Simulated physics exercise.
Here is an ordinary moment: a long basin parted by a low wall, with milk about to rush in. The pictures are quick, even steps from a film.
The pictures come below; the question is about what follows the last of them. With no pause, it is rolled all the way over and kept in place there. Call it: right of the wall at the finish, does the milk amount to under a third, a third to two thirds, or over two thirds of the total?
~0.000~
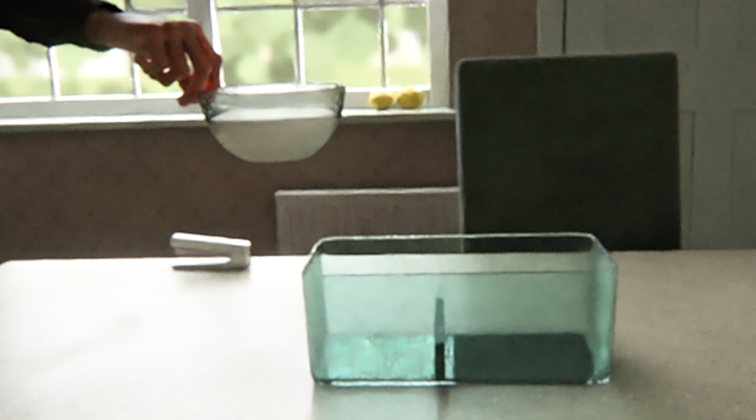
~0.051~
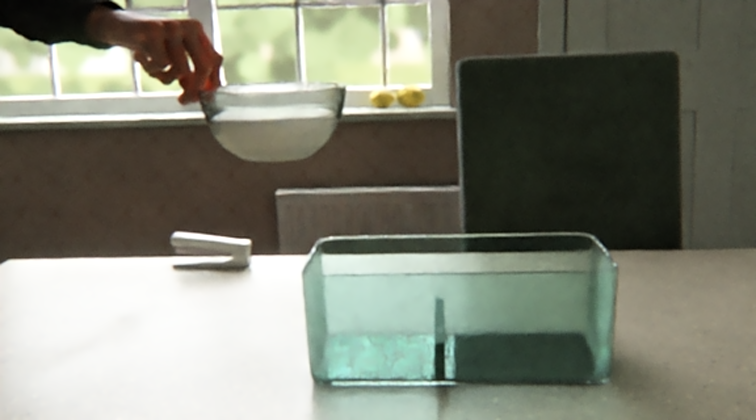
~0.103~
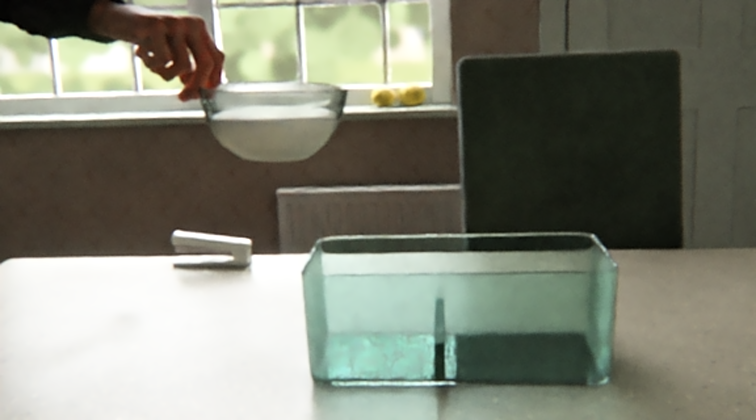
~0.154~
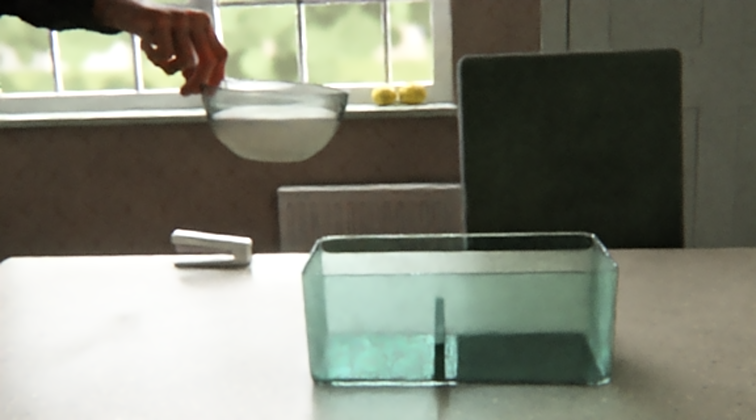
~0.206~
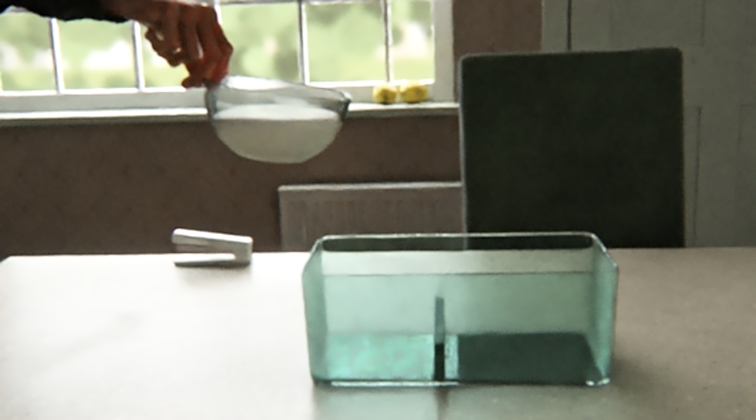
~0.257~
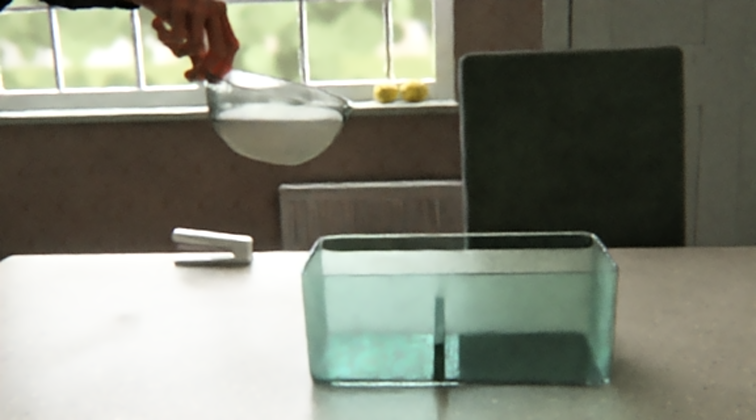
Under a third of the total.
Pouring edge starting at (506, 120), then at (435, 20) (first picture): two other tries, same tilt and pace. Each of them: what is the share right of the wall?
95 %, 90 %.
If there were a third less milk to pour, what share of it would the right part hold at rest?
About 5 parts in a hundred, give or take.
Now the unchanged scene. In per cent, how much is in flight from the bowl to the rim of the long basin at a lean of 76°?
Some 40 per cent, I'd say.
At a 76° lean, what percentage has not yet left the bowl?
40 %.
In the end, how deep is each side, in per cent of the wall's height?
Left 50 per cent, right 0.
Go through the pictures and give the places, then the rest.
In the first frame, tilt 0°; pouring edge (345, 88); surface from (212, 117) to (339, 113); the long basin's rim runs from (311, 257) to (605, 252); the wall's top is at (439, 320).
In the second frame, tilt 1°; pouring edge (345, 88); surface from (212, 117) to (339, 113).
In the third frame, tilt 3°; pouring edge (346, 90); surface from (213, 116) to (339, 113).
In the fourth frame, tilt 6°; pouring edge (348, 94); surface from (214, 114) to (340, 115).
In the fifth frame, tilt 10°; pouring edge (349, 100); surface from (215, 113) to (342, 116).
In the sixth frame, tilt 16°; pouring edge (351, 107); surface from (217, 114) to (345, 116).
A moment on, the bowl is tipped on its side and 41 per cent is still to pour, 17 is left of the wall and 0 right of it.
Next, the bowl is tipped right over and 0 per cent is still to pour, 93 is left of the wall and 1 right of it.
Then the bowl is tipped right over and 0 per cent is still to pour, 96 is left of the wall and 3 right of it.
Later the bowl is tipped right over and 0 per cent is still to pour, 96 is left of the wall and 3 right of it.
In the end 96 per cent lies left of the wall, 3 right of it and 1 outside.
